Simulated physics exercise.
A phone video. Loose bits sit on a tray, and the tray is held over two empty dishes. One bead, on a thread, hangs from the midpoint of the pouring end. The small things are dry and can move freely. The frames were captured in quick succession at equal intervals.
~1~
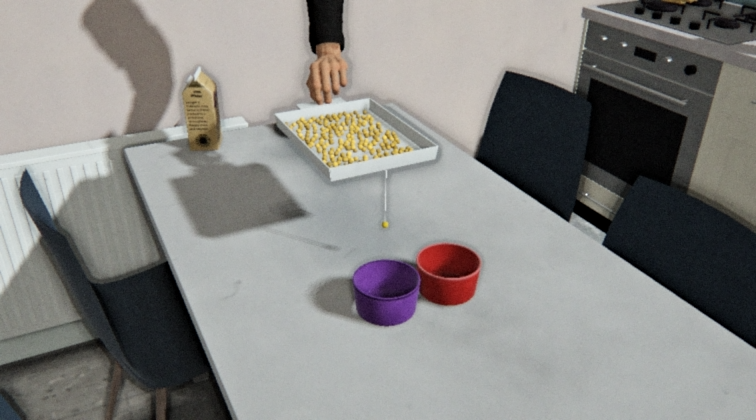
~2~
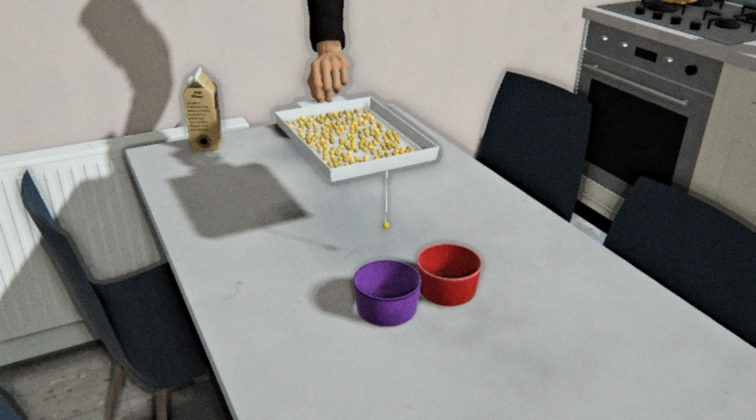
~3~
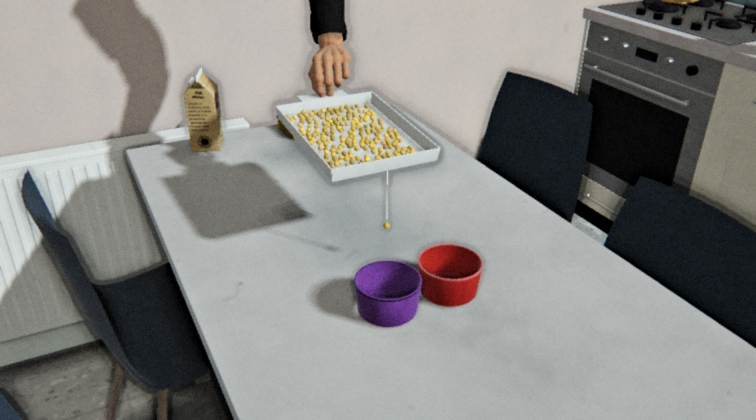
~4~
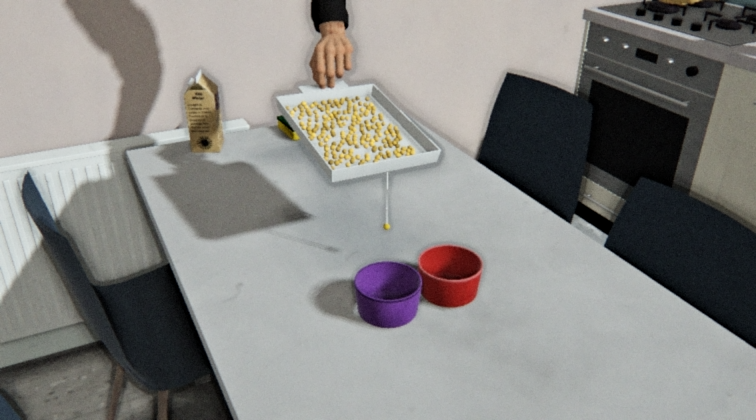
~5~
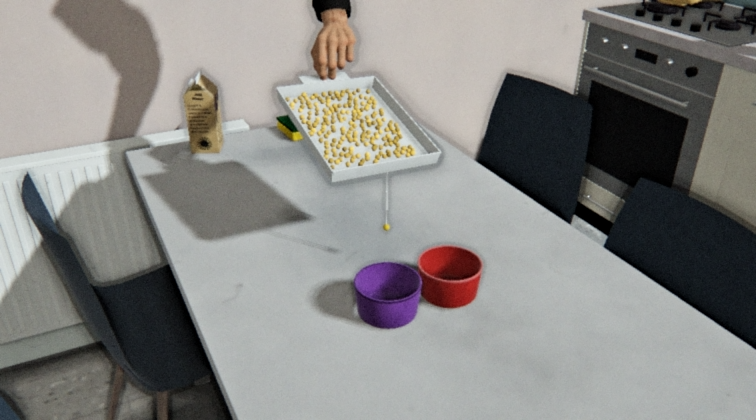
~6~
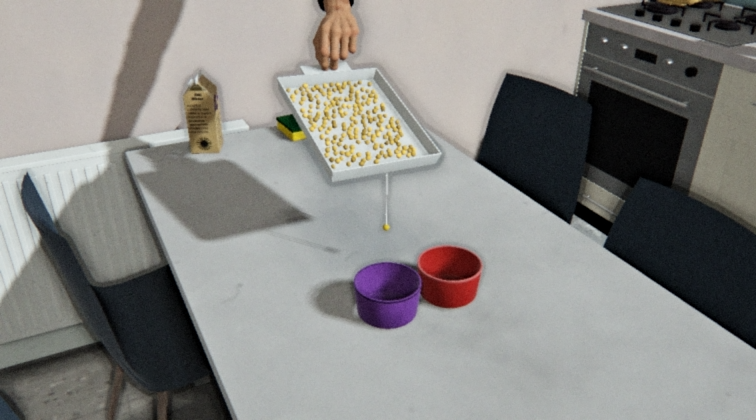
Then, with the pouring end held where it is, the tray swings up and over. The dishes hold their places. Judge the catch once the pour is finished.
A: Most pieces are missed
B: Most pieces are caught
A.
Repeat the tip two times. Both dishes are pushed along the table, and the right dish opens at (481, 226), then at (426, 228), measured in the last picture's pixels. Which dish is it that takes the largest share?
Try 1: The dish to the left; try 2: The dish to the right.
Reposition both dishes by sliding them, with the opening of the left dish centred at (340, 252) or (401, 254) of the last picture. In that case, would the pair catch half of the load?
In the first position shy of half, in the second past half.
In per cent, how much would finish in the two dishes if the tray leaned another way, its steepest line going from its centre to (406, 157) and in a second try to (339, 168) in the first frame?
Well, 10 percent for one and then 0 percent for the other.
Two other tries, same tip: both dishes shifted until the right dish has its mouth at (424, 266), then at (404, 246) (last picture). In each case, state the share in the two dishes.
About 20 per cent, then about 50 per cent.
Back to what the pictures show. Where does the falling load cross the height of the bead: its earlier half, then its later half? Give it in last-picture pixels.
The leading part at (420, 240), the rest of it at (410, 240).
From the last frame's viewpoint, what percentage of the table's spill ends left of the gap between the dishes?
Estimate: About 50 percent.
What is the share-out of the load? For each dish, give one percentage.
The share is 10 per cent in the left dish and 10 per cent in the right dish.
Shortly afterwards, tray tipped steeply; all but a few on the tray; only a few in the right dish; only a few in the air.
Next, tray tipped past a quarter turn; all but a few on the tray; only a few in the right dish; a little outside both; only a few in the air.
Some moments later, tray tipped past a quarter turn; a little in the left dish; a little in the right dish; the bulk outside both.
In the end, tray tipped past a quarter turn; a little in the left dish; a little in the right dish; the bulk outside both.
